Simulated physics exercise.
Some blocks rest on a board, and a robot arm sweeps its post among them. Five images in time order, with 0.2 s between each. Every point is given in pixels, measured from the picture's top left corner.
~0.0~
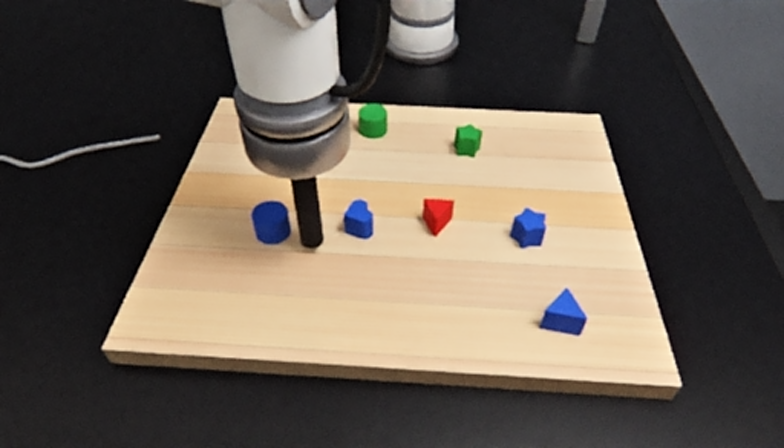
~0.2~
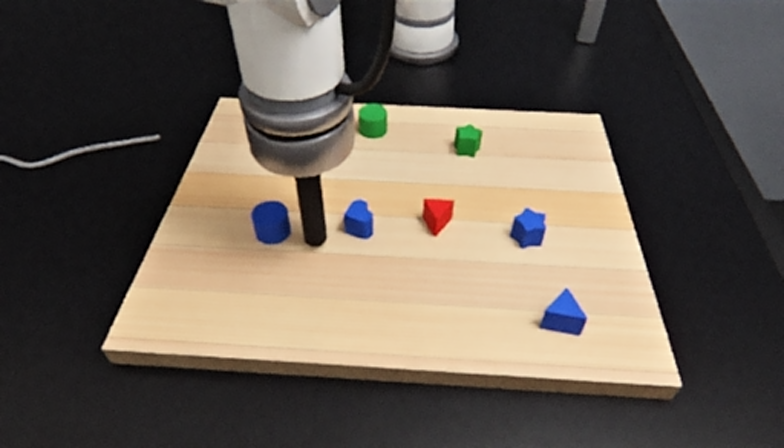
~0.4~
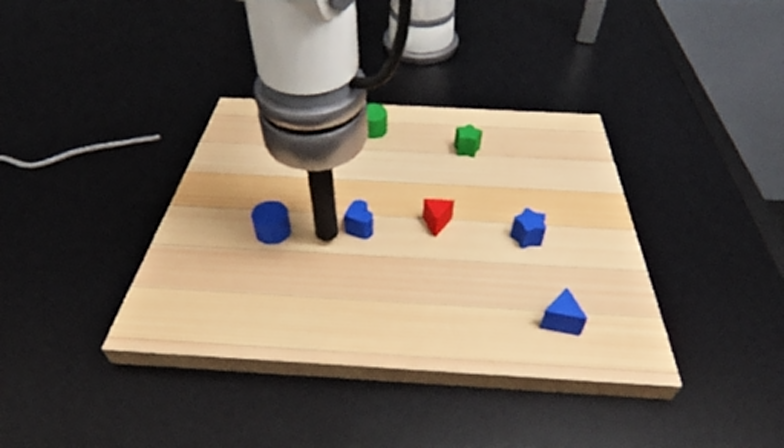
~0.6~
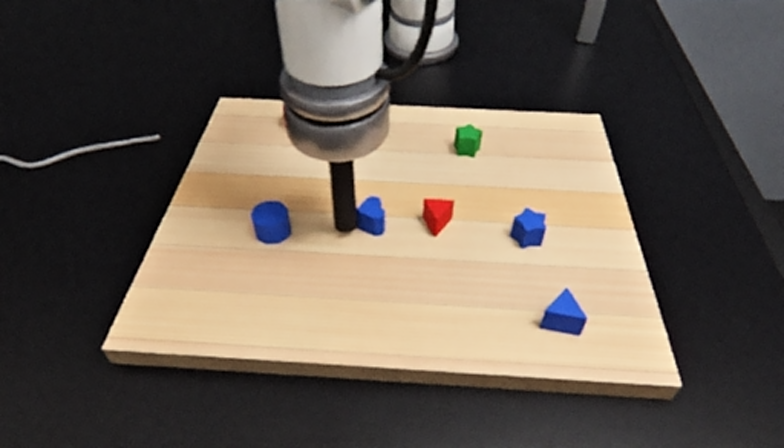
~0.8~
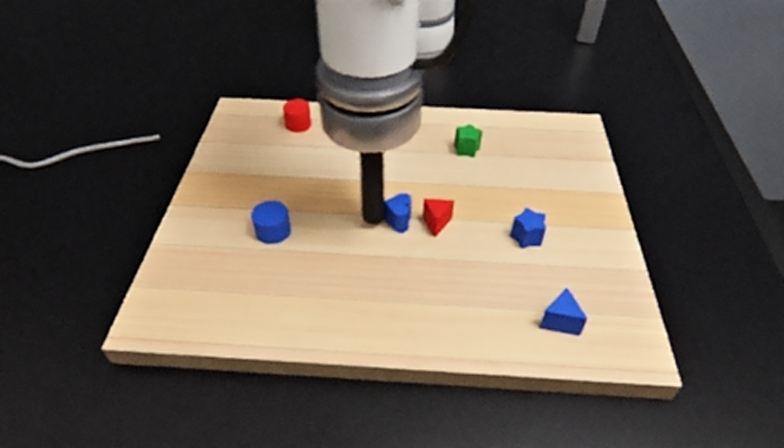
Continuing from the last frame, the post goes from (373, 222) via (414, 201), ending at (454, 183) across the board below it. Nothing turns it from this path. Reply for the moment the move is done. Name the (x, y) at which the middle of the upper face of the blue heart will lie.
In the picture, it is at (425, 198).
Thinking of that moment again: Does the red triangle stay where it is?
Final answer: No.
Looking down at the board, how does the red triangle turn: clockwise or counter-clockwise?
Clockwise, from overhead.
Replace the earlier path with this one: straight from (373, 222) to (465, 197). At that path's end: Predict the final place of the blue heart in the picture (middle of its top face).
I'd place it at (472, 194), taking the centre of its top.
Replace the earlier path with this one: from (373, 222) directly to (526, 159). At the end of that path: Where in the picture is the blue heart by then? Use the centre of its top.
The answer is (448, 194).
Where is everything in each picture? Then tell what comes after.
Post's lower end (312, 240); blue heart (359, 210); red triangle (438, 205); green star (469, 131), in the first picture.
Post (316, 238); blocks still, in the second picture.
Post (327, 233); blocks still, in the third picture.
Post (346, 225); blue heart (372, 207), in the fourth picture.
Post (373, 217); blue heart (400, 203); red triangle (438, 205); green star (469, 131), in the fifth picture.
The first path, step by step. One third of the way, post (402, 202); blue heart (421, 199), turned 70° clockwise; red triangle (447, 207), turned 30° clockwise.
Two thirds of the way, post (429, 188); blue heart (425, 198), turned 85° clockwise; red triangle (450, 208), turned 35° clockwise.
At the end, post (454, 177); blue heart (425, 198), turned 85° clockwise; red triangle (450, 208), turned 35° clockwise; green star still.
